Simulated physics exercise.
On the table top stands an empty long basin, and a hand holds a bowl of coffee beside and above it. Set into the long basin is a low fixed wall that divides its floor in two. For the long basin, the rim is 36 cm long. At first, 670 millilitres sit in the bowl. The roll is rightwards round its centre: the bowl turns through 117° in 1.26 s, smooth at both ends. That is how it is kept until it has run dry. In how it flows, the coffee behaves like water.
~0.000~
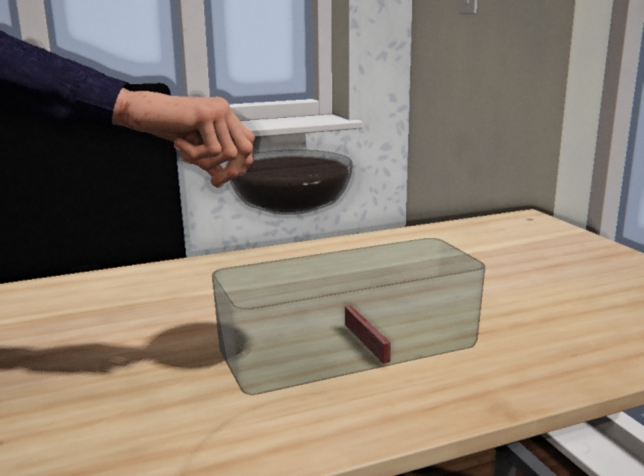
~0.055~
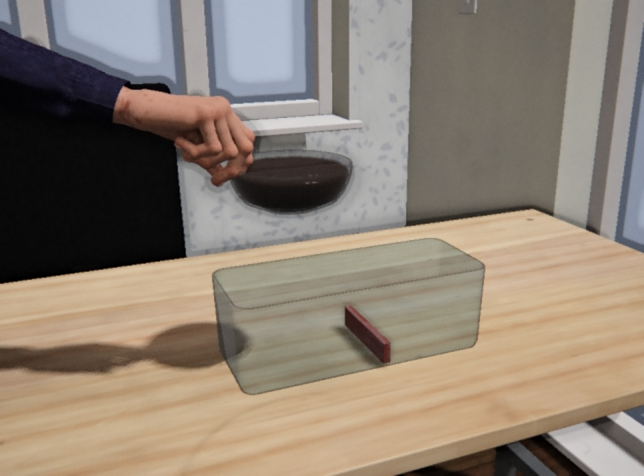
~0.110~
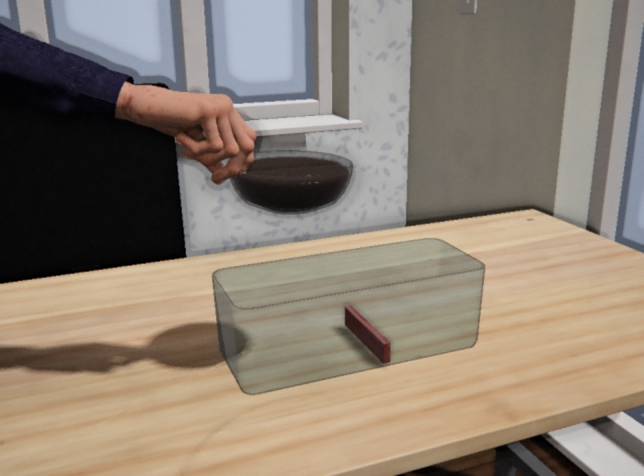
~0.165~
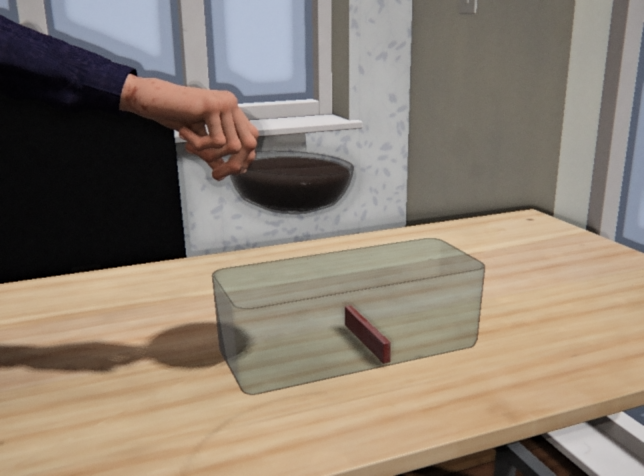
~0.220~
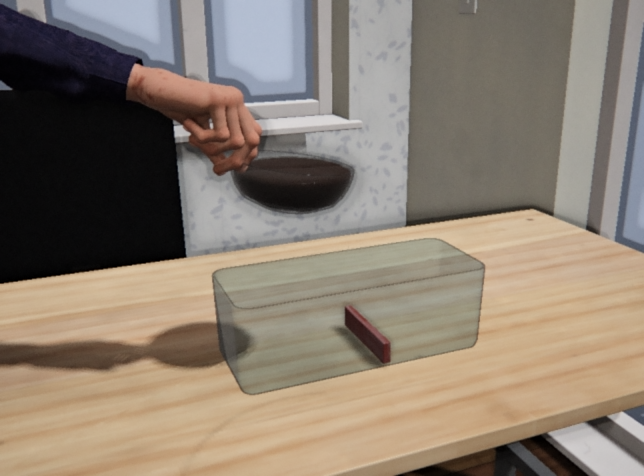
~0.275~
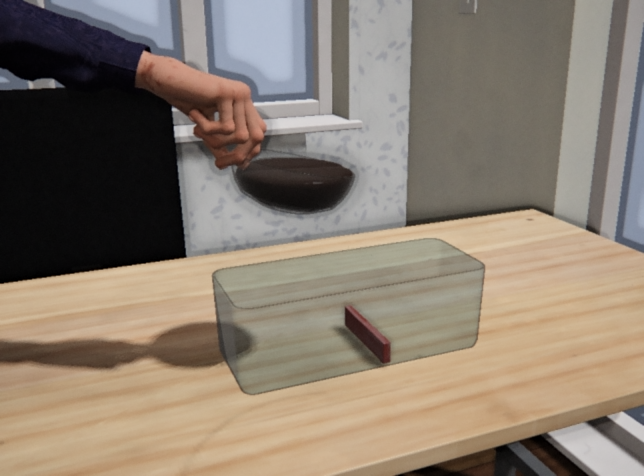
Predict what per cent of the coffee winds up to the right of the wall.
Roughly 67 per cent is past the wall.
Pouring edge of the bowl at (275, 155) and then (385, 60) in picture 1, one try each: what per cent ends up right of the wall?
Try 1: 15 %; try 2: 65 %.
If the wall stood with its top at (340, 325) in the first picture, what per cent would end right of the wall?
85 per cent.
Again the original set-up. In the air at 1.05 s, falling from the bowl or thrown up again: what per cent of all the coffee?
1 per cent, roughly.
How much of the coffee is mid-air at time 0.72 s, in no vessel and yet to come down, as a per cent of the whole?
My guess is roughly 34 %.
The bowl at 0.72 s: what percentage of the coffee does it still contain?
Fraction remaining: Approx. 20 per cent.
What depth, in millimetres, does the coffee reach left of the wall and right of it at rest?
Some 8 mm on the left and some 22 mm on the right.
After 0.72 s the tilt is 72° and 21 per cent is still to pour, 2 is left of the wall and 42 right of it.
After 1.05 s the tilt is 109° and 0 per cent is still to pour, 26 is left of the wall and 73 right of it.
After 1.39 s the tilt is 117° and 0 per cent is still to pour, 31 is left of the wall and 68 right of it.
After 1.76 s the tilt is 117° and 0 per cent is still to pour, 31 is left of the wall and 68 right of it.
In the end 32 per cent lies left of the wall, 67 right of it and 1 outside.
